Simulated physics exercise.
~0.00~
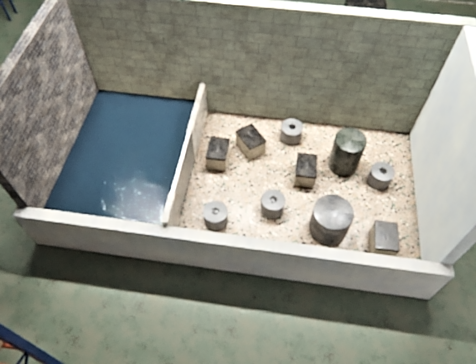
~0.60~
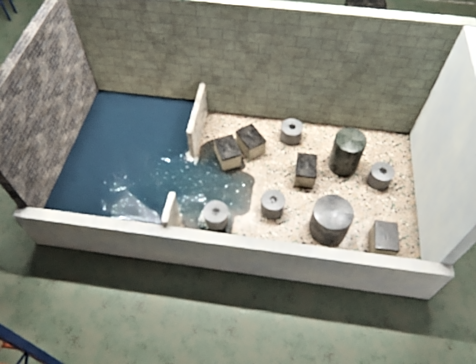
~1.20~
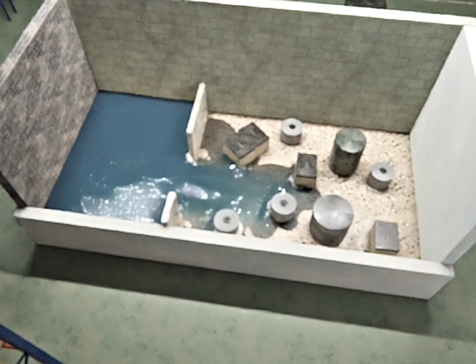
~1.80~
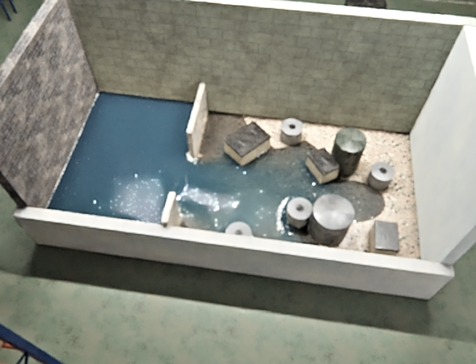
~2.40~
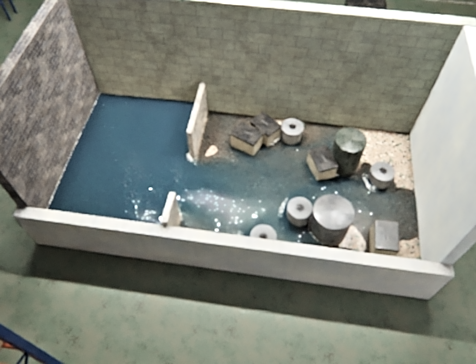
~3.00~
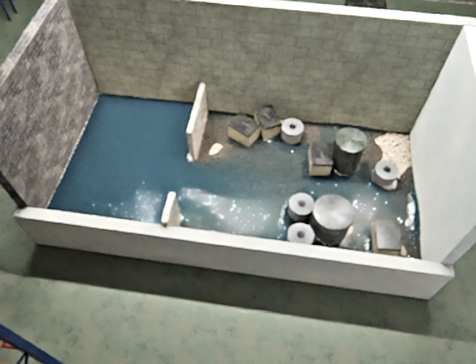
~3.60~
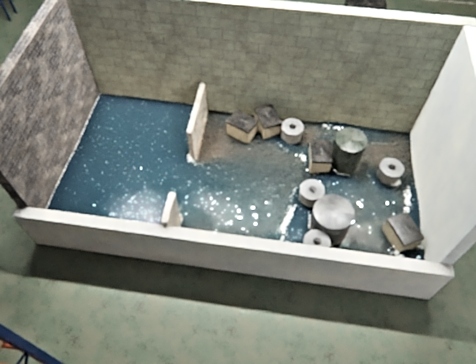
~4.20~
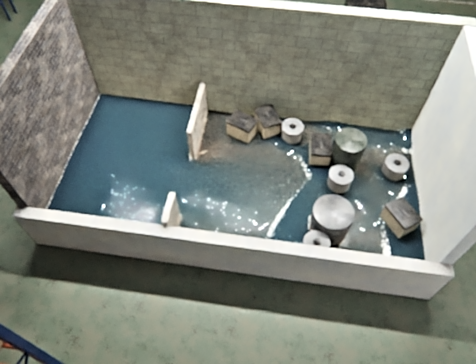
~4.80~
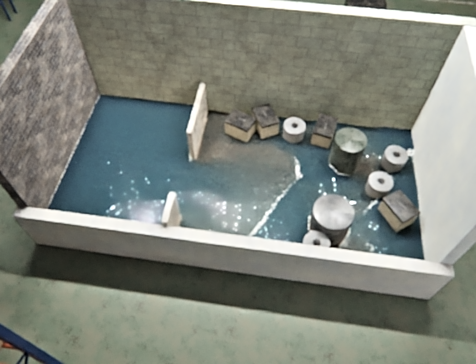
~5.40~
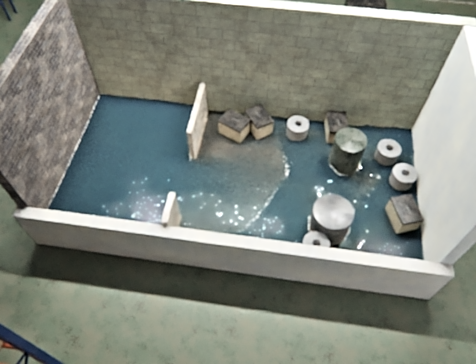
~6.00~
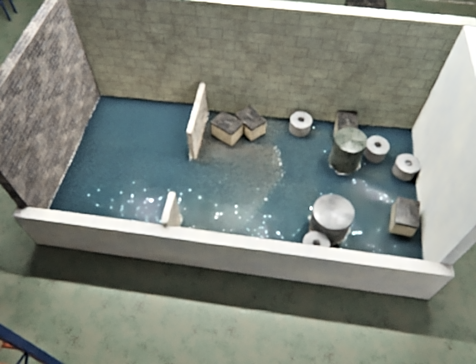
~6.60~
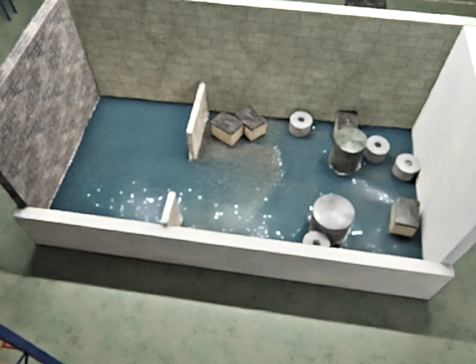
A walled basement held dark blue water on the left until it burst through the dividing wall, spread right across the pale floor and pushed boxes and round tubs along, leaving the whole floor flooded with them scattered mostly toward the right.
